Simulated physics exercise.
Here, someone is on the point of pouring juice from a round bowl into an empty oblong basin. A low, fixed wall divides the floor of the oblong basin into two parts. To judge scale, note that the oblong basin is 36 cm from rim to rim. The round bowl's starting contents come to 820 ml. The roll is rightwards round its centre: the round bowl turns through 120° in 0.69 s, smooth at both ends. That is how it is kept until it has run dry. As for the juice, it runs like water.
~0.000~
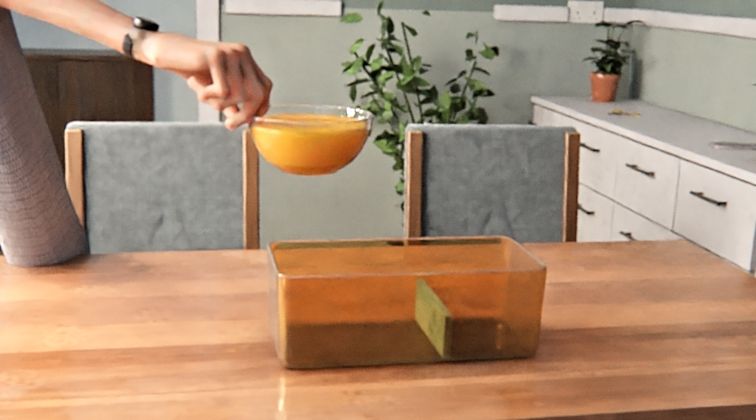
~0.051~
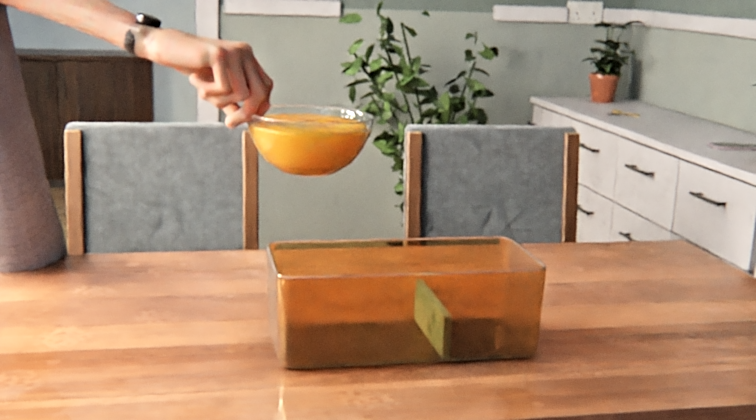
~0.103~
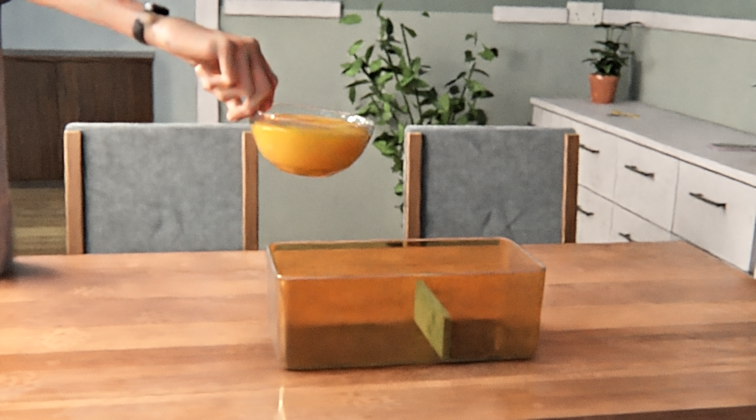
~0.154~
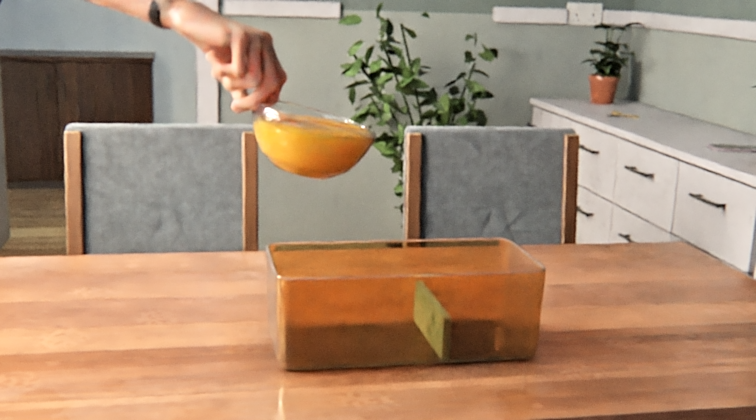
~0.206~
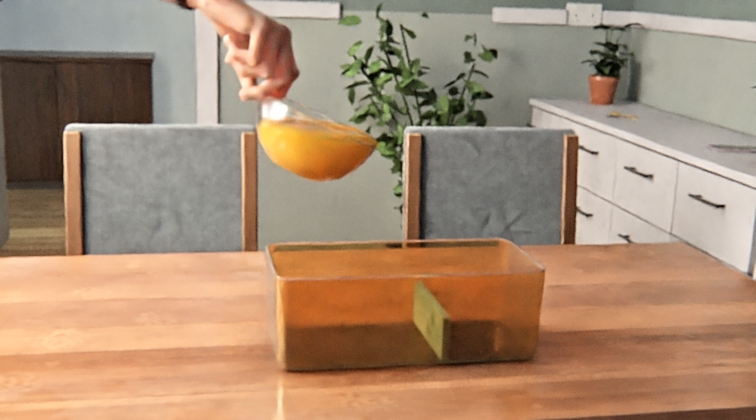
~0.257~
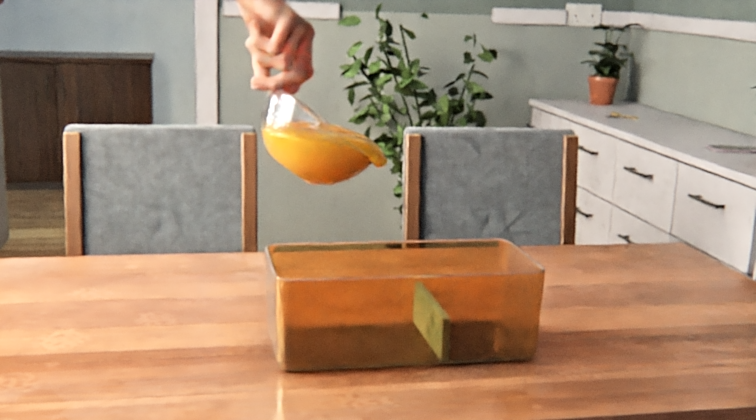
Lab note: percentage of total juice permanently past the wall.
Approx. 8 %.
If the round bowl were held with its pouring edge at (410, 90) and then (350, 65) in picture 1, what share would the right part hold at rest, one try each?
Try 1: 55 %; try 2: 5 %.
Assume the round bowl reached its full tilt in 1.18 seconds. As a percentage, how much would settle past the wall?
Then you'd be looking at around 15 in a hundred.
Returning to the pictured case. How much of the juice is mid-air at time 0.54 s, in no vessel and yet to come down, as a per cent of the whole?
Roughly 30 %.
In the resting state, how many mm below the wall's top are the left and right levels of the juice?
Roughly 40 mm on the left side and roughly 58 mm on the right.
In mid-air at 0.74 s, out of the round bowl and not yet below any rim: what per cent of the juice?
Roughly 8 per cent.
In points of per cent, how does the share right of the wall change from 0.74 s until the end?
The amount climbs by around 3.
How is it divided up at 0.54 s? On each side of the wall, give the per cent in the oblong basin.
About 62 % left, 4 % right.
By 0.54 s the tilt is 106° and 4 per cent is still to pour, 62 is left of the wall and 4 right of it.
By 0.74 s the tilt is 120° and 0 per cent is still to pour, 87 is left of the wall and 5 right of it.
By 0.96 s the tilt is 120° and 0 per cent is still to pour, 85 is left of the wall and 8 right of it.
By 1.19 s the tilt is 120° and 0 per cent is still to pour, 86 is left of the wall and 8 right of it.
At rest 86 per cent lies left of the wall, 8 right of it and 6 outside.
